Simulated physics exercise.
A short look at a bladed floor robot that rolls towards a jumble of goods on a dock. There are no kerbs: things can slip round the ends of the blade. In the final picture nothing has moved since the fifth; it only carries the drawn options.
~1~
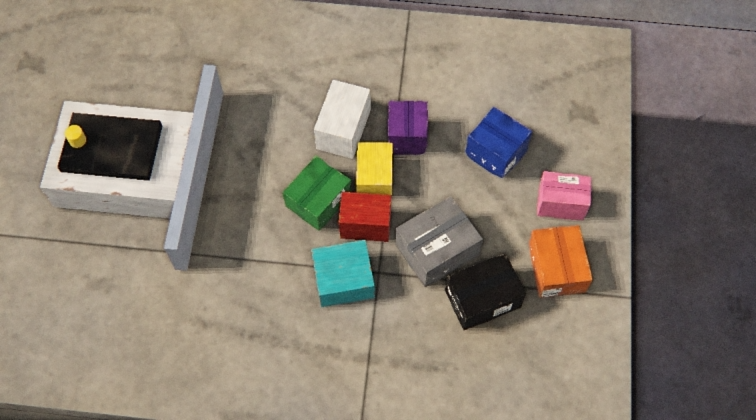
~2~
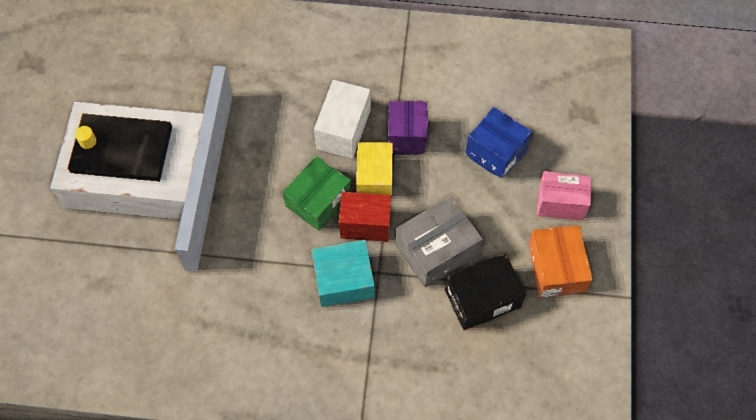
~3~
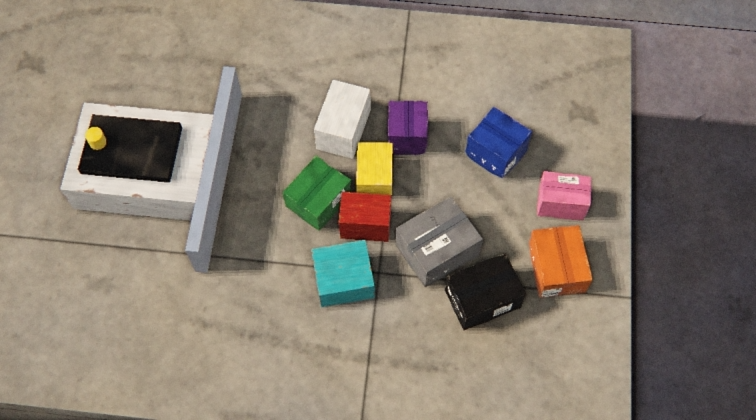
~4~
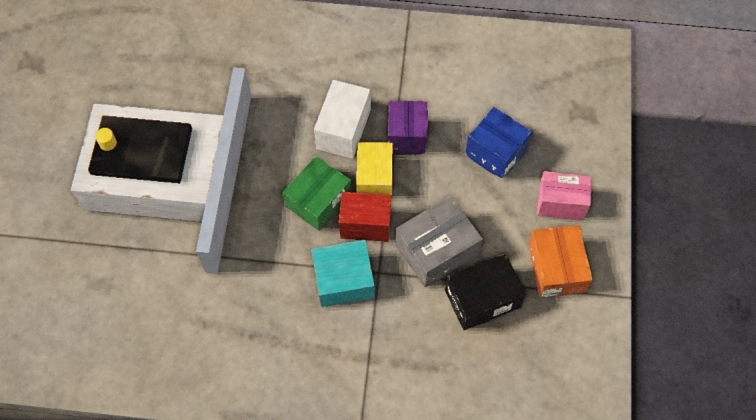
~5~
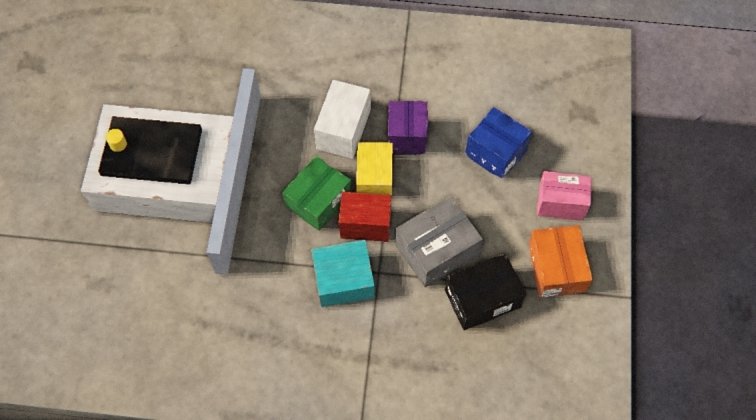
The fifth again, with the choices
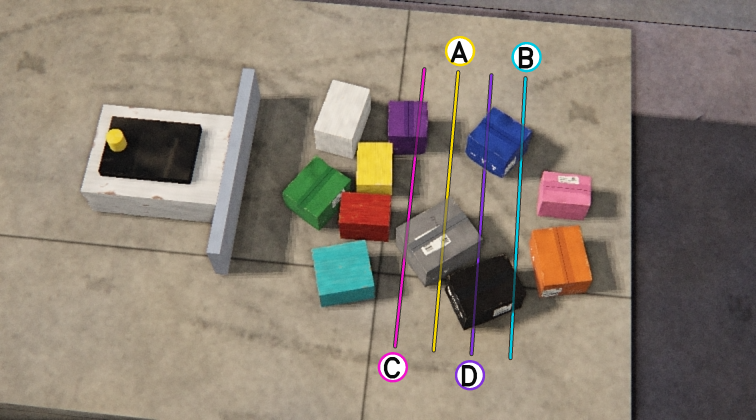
On a concrete dock, a white machine with a black top and an upright grey blade moves slowly rightward towards a scattered group of coloured boxes, narrowing the gap, while the boxes stay still.
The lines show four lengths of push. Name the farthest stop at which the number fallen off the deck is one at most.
It should halt at B.
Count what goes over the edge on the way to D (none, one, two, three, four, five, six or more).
By then, none.
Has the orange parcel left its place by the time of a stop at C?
By then, no.
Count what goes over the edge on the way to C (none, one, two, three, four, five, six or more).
In all, none.
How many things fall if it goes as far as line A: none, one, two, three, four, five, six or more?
The count is none.
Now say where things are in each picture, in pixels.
Green parcel (318, 193); turquoise crate (343, 274); red crate (365, 217), in the first picture.
Robot (127, 147); white crate (343, 119), in the second picture.
Robot (137, 148); yellow crate (375, 171), in the third picture.
Robot (148, 149); purple box (408, 128), in the fourth picture.
Robot (158, 150); orange parcel (559, 262); pink parcel (564, 196); green parcel (318, 193), in the fifth picture.
On the marked copy, A at (447, 202); B at (518, 209); C at (411, 199); D at (482, 205).
Taking B. A third of the way, robot (260, 159); black parcel (493, 297); turquoise crate (358, 282).
Two thirds of the way, robot (362, 169); orange parcel (576, 258); blue box (550, 150).
When it is over, robot (443, 177); blue box (627, 159); orange parcel (614, 276); none fallen.
As for the rest, A is within the limit but short; C is within the limit but short; D is within the limit but short.
